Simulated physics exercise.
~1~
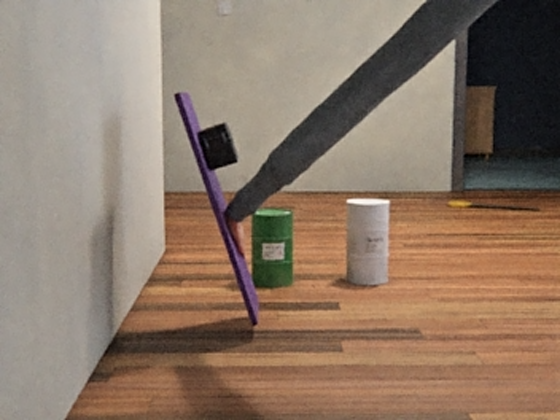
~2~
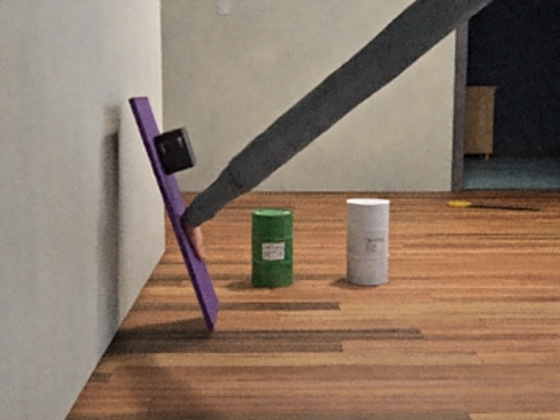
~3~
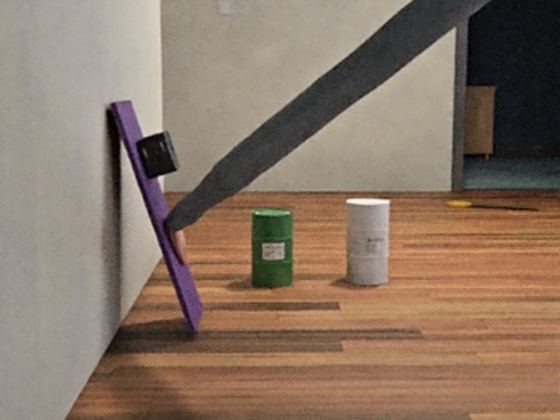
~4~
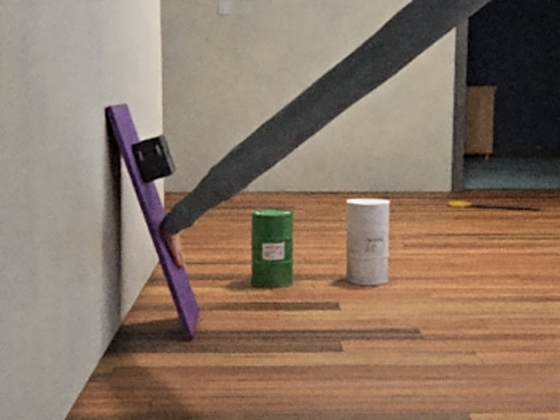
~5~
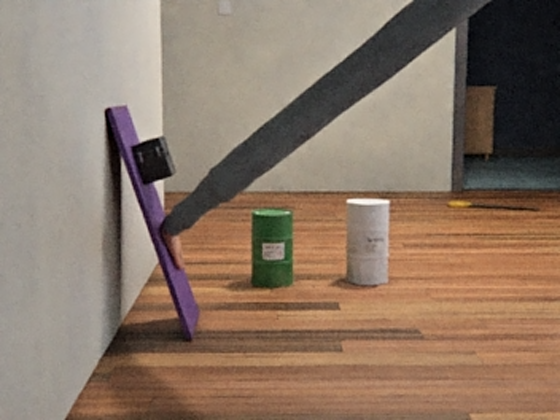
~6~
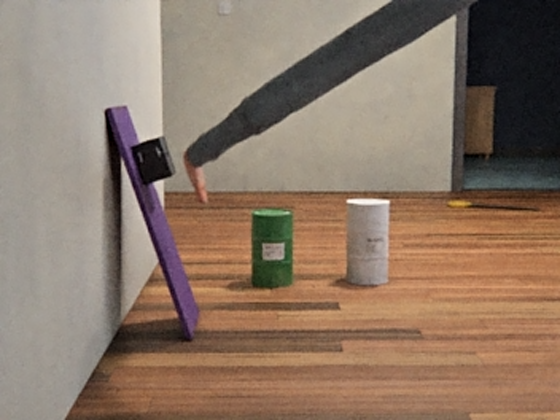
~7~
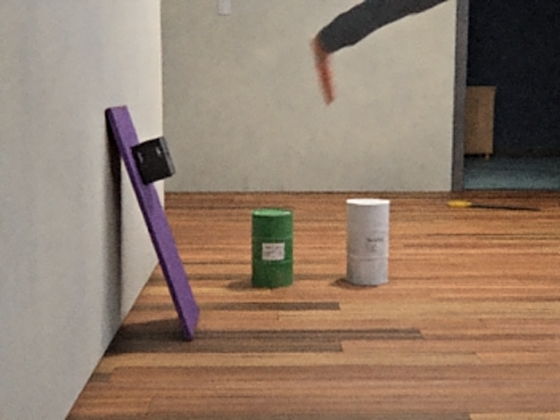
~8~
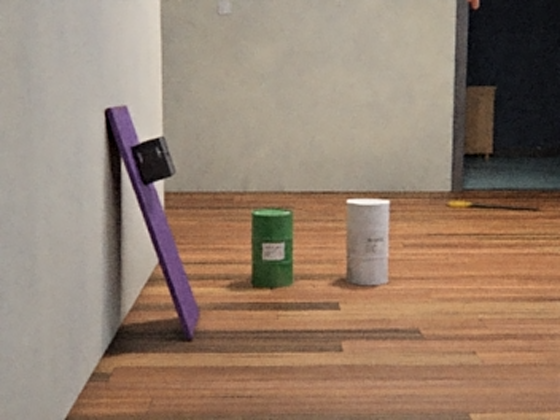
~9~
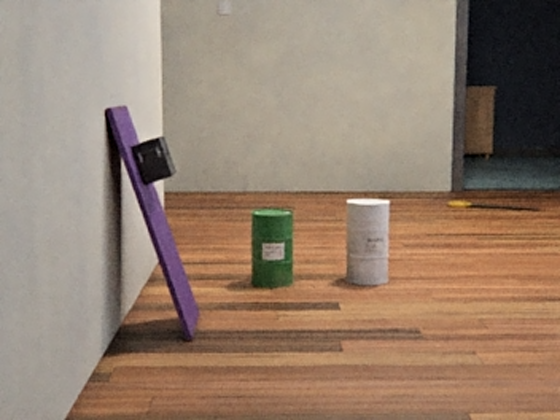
In the video, a hand moves a purple board with a small black box attached leftward until it leans against a wall, near a green canister and a white canister. The hand lets go and withdraws, and the board stays leaning while both canisters remain in place.
